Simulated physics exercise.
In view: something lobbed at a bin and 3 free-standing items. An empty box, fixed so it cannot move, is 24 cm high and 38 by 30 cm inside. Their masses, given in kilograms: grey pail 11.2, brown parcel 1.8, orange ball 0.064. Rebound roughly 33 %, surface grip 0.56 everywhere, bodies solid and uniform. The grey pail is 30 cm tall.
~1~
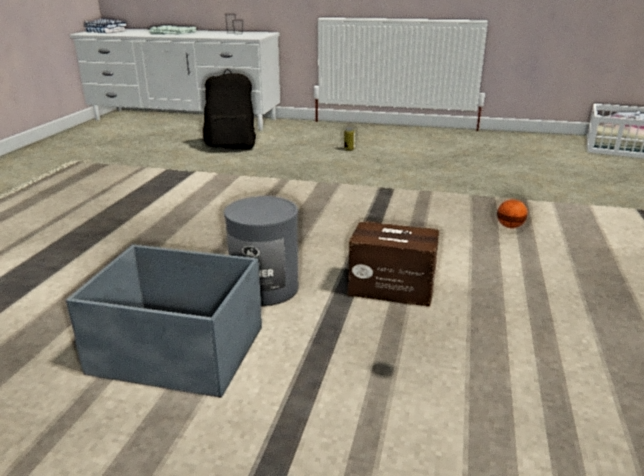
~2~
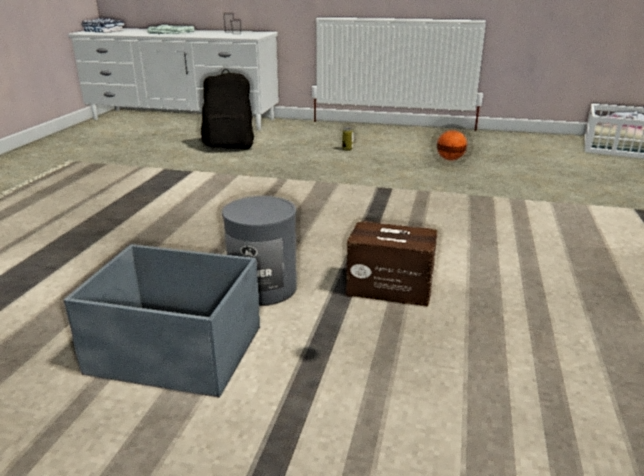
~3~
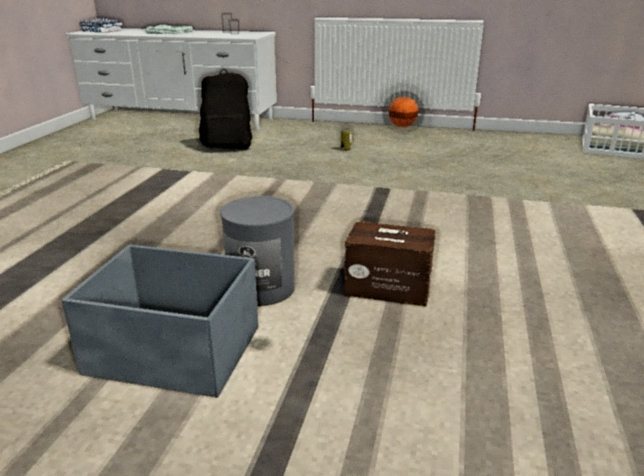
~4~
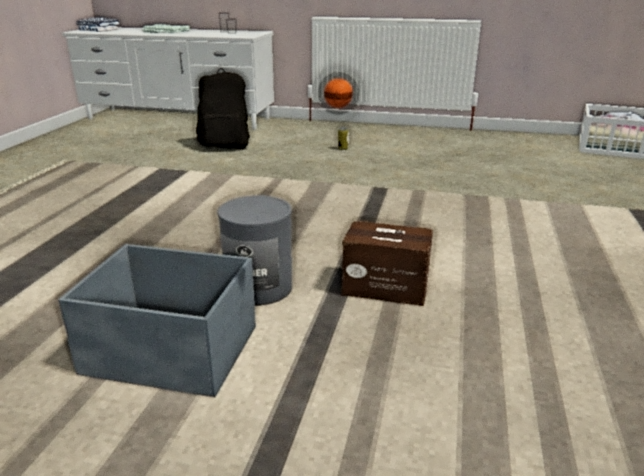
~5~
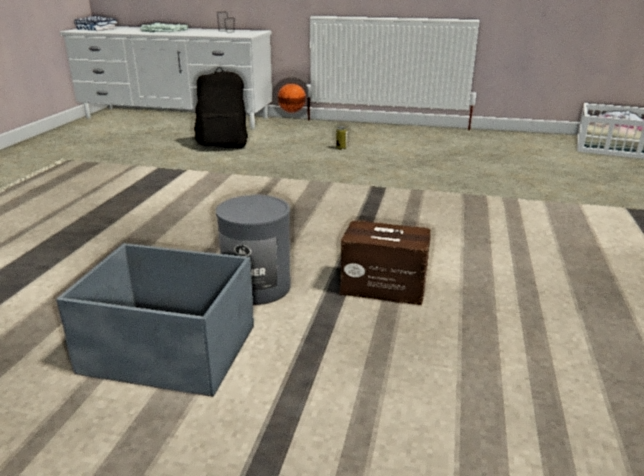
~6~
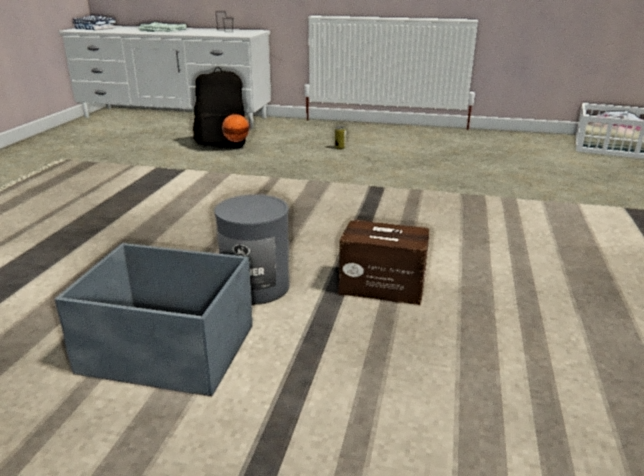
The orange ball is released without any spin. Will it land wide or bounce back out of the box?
No - I'd say it is contained.
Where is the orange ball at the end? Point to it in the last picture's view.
It stops at about (226, 323).
Then, 0.20 s past the last view, ball inside the box; orange ball near (137, 280).
Then, 0.40 s past the last view, ball inside the box; orange ball near (178, 313).
Finally, ball inside the box; the bystanders still in place (within 10 cm). Final places as that camera would see them, orange ball near (226, 323).
